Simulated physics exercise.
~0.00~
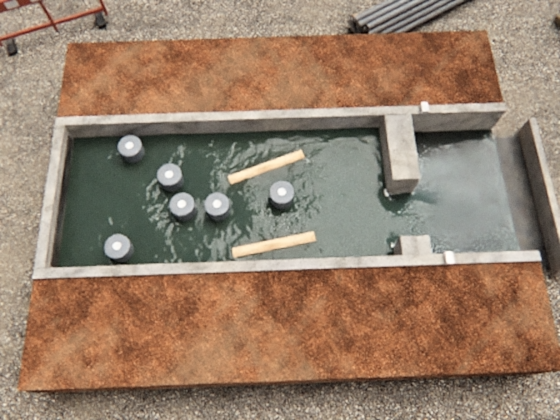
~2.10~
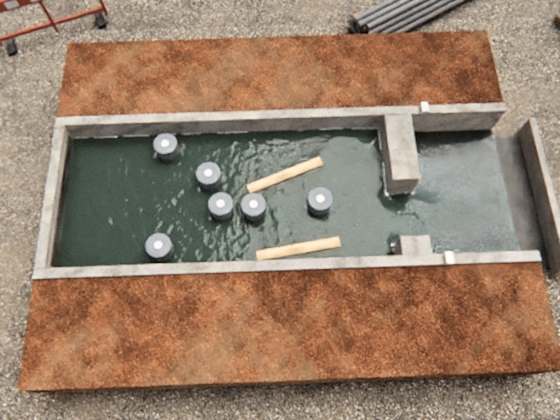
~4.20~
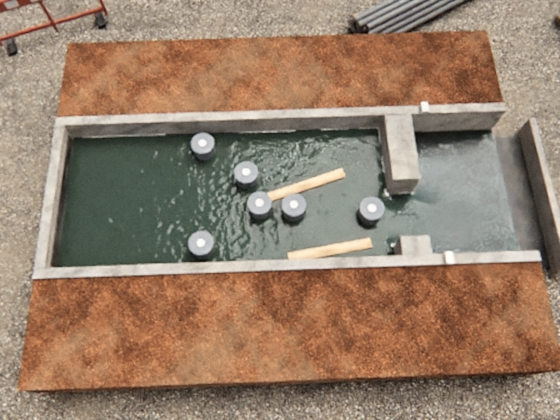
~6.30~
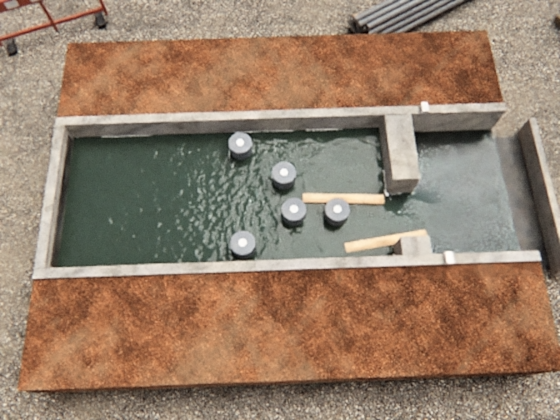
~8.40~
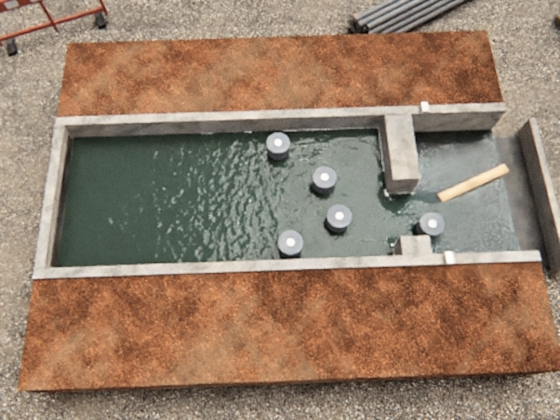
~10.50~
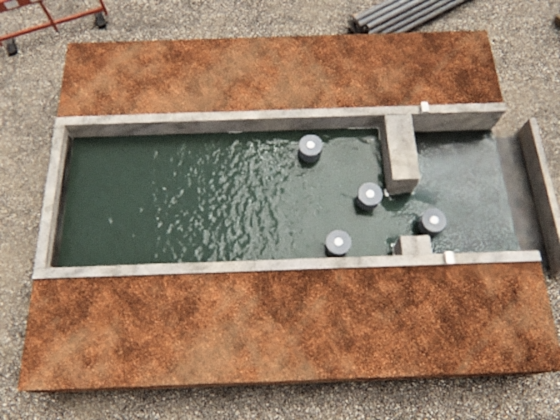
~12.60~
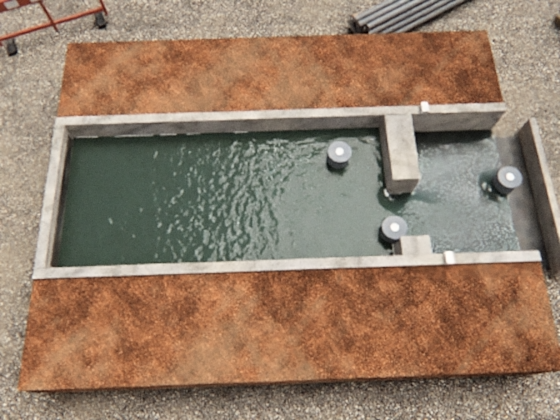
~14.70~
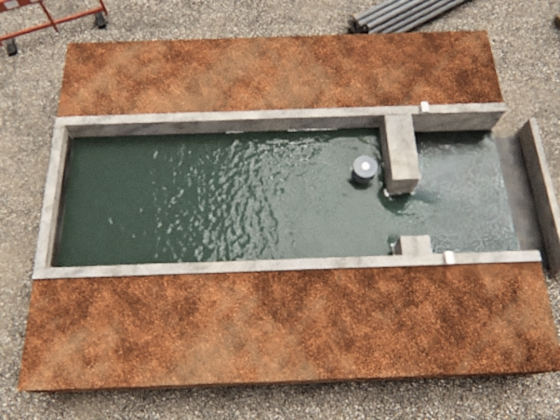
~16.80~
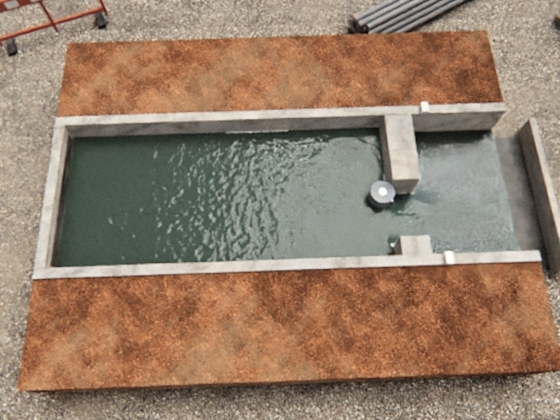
A walled concrete channel of dark green water, flanked by rusty brown ground and gravel, is seen from high above. Six round grey tubs with pale tops and two light wooden planks float in its left and middle parts. They all drift steadily right toward a narrow gap between two concrete blocks, marked by small white posts. The planks reach the gap first and pass through, the last one slanting across the water beyond before vanishing. The tubs follow and disappear at the right, until one last tub sits by the upper block at the gap.
